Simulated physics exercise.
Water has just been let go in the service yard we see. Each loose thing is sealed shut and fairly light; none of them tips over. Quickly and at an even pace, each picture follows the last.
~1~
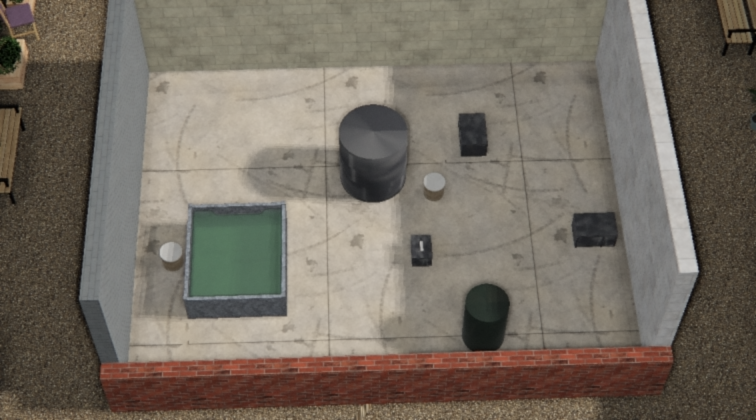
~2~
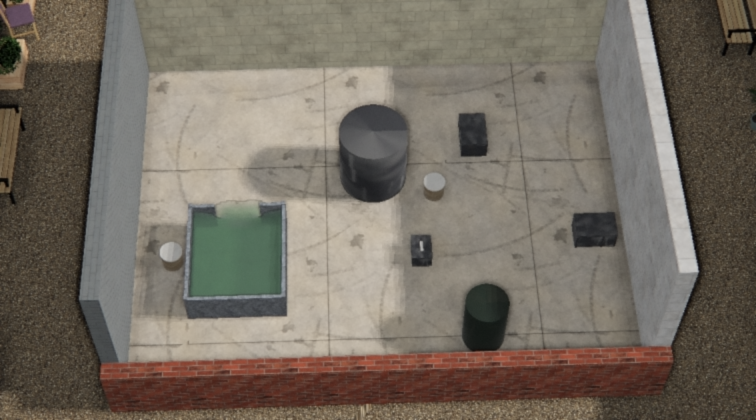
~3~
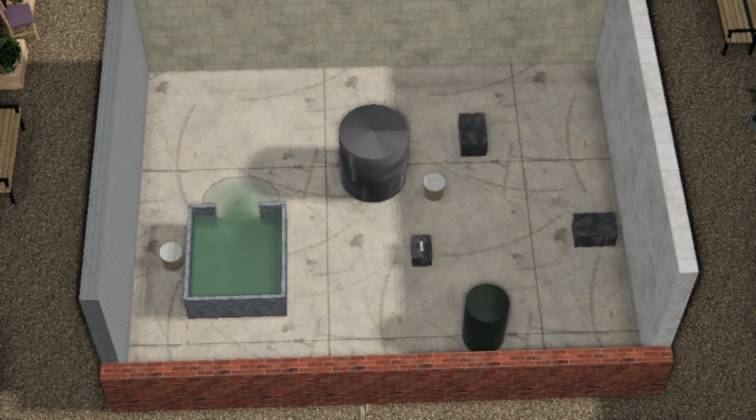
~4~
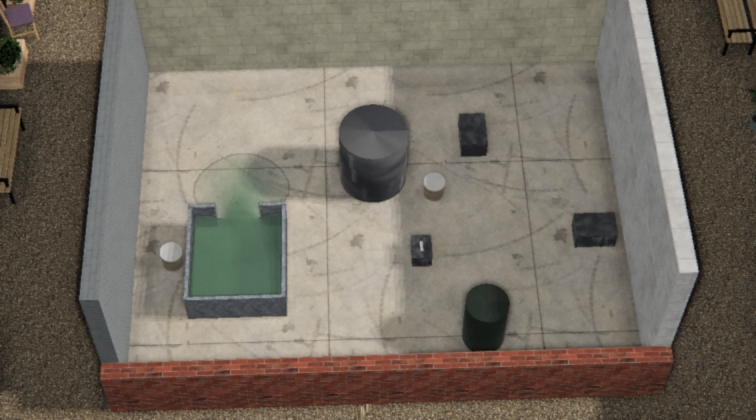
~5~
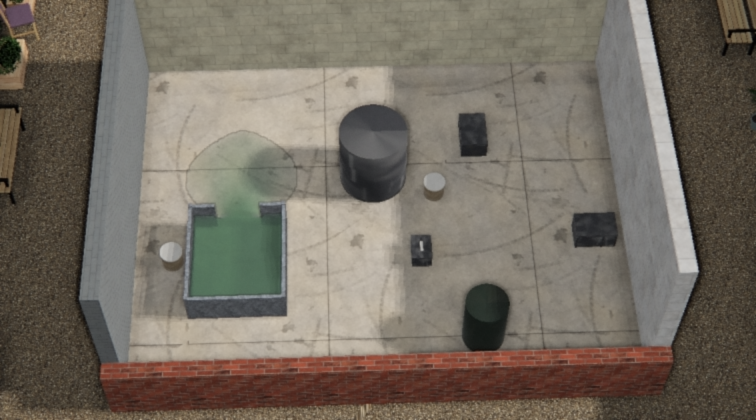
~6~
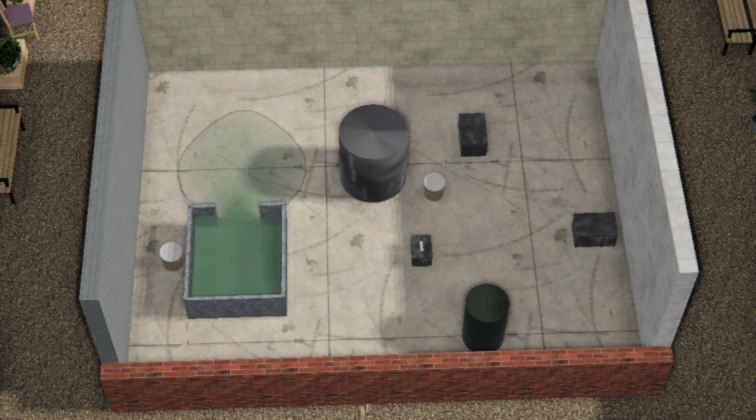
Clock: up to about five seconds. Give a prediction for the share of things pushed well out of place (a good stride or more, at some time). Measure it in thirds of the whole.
Smaller than a third.
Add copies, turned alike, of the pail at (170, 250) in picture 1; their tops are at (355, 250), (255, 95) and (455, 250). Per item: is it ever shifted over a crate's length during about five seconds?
One after the other: Not that far, shifted that much, under that.
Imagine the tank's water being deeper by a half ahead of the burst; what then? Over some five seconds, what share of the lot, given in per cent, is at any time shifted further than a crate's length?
0 % or so.
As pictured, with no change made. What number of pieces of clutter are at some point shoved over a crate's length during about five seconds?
So that is 0.
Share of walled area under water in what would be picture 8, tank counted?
Wet share: Around 20 %.
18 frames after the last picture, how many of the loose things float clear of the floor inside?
0.
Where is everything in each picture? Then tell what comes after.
In the first picture, a pail at (171, 252), on the bottom; a crate at (473, 129) rests on the ground; 0 of 5 have shifted.
In the second picture, a pail at (171, 252) rests on the ground; a crate at (473, 129) rests on the ground; 0 of 5 have shifted.
In the third picture, a pail at (171, 252) rests on the ground; a crate at (473, 129) rests on the ground; 0 of 5 have shifted.
In the fourth picture, a pail at (171, 252) rests on the ground; a crate at (473, 129), on the bottom; 0 of 5 have shifted.
In the fifth picture, a pail at (171, 252), on the bottom; a crate at (473, 129), on the bottom; 0 of 5 have shifted.
In the sixth picture, a pail at (171, 252) rests on the ground; a crate at (473, 129) rests on the ground; 0 of 5 have shifted.
A moment on, 0 of 5 are well off their spots; 0 afloat.
Next, 0 of 5 are well off their spots; 0 afloat.
Later, 0 of 5 are well off their spots; 0 afloat.
In the end, 0 of 5 are well off their spots, and 0 have been at some point; 0 afloat.
